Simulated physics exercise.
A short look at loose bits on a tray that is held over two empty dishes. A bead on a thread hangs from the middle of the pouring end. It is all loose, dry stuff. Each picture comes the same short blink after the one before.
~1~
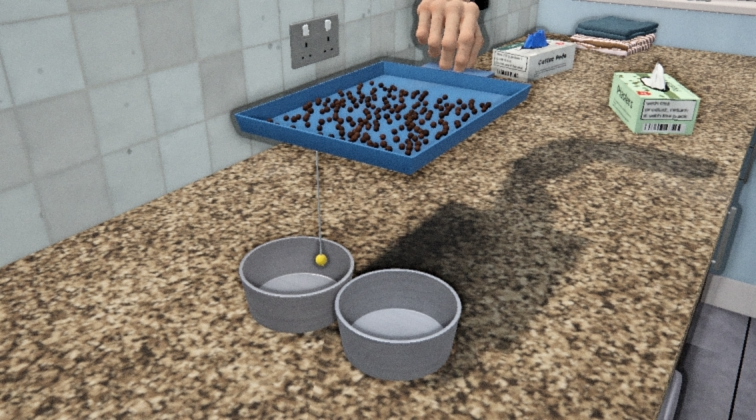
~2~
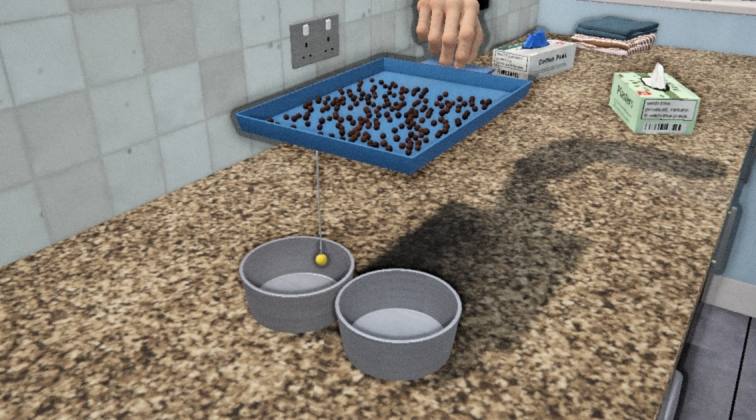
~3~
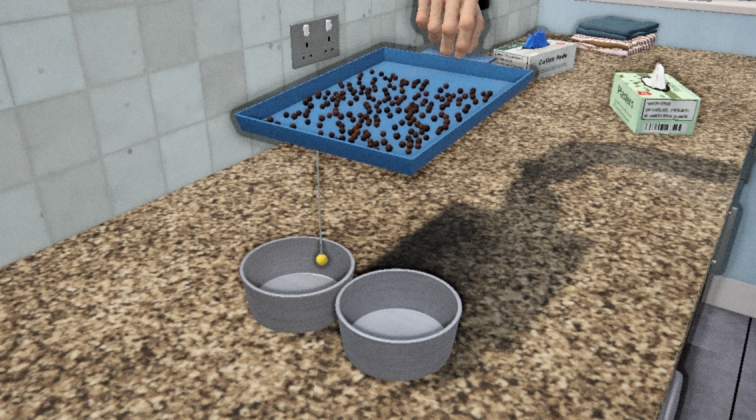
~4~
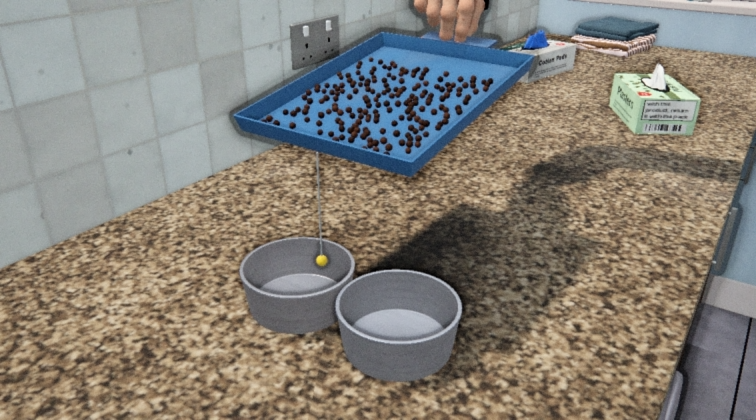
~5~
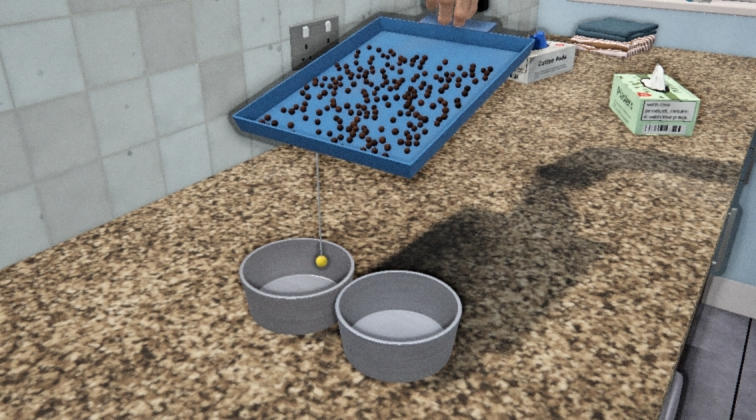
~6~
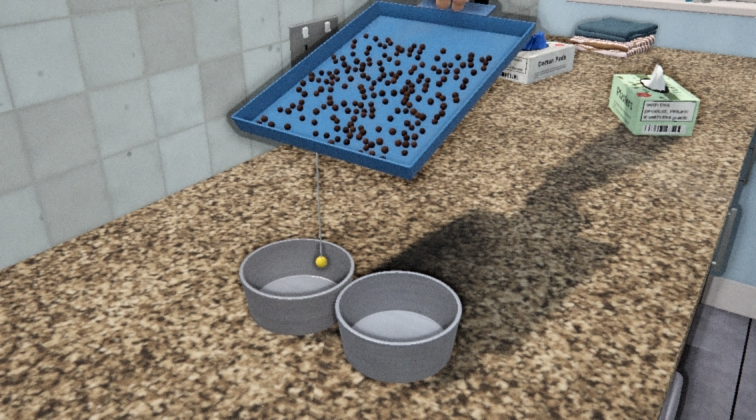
A hand at the top grips the far edge of a blue tray scattered with small dark brown berries, seen from slightly above a speckled brown counter beside pale tiles. Below sit two empty grey dishes, a yellow bead hanging on a thread above the left one, with tissue boxes and folded towels behind. The hand raises the tray's far end, slowly then further, while the camera stays still.
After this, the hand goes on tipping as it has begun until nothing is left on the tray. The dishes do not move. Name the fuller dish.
More goes to the right-hand dish.
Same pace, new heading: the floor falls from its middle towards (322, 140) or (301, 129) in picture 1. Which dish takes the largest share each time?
First the left one, then the left-hand dish.
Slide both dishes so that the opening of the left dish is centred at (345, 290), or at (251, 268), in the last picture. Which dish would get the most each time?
First the left dish, then the right one.
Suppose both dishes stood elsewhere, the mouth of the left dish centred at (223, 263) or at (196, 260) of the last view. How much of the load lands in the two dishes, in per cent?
The first gives 70 %, the second 50 %.
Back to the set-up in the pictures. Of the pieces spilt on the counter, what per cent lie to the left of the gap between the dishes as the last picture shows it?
Roughly 90 in a hundred.
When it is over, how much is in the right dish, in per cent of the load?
It comes to 40 per cent or so.
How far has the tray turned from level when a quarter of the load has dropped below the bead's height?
At some 105 degrees.
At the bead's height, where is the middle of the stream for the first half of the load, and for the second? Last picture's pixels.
Around (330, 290) and then (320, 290).
Soon after the last picture, tray tipped steeply; nearly all on the tray; a stray few outside both; a stray few in the air.
A little later, tray tipped right over; most on the tray; a stray few in the right dish; a stray few outside both; about a quarter in the air.
Later still, tray tipped past a quarter turn; about a third in the right dish; a small part in the left dish; about half outside both.
At rest, tray tipped past a quarter turn; about a third in the right dish; a small part in the left dish; about half outside both.
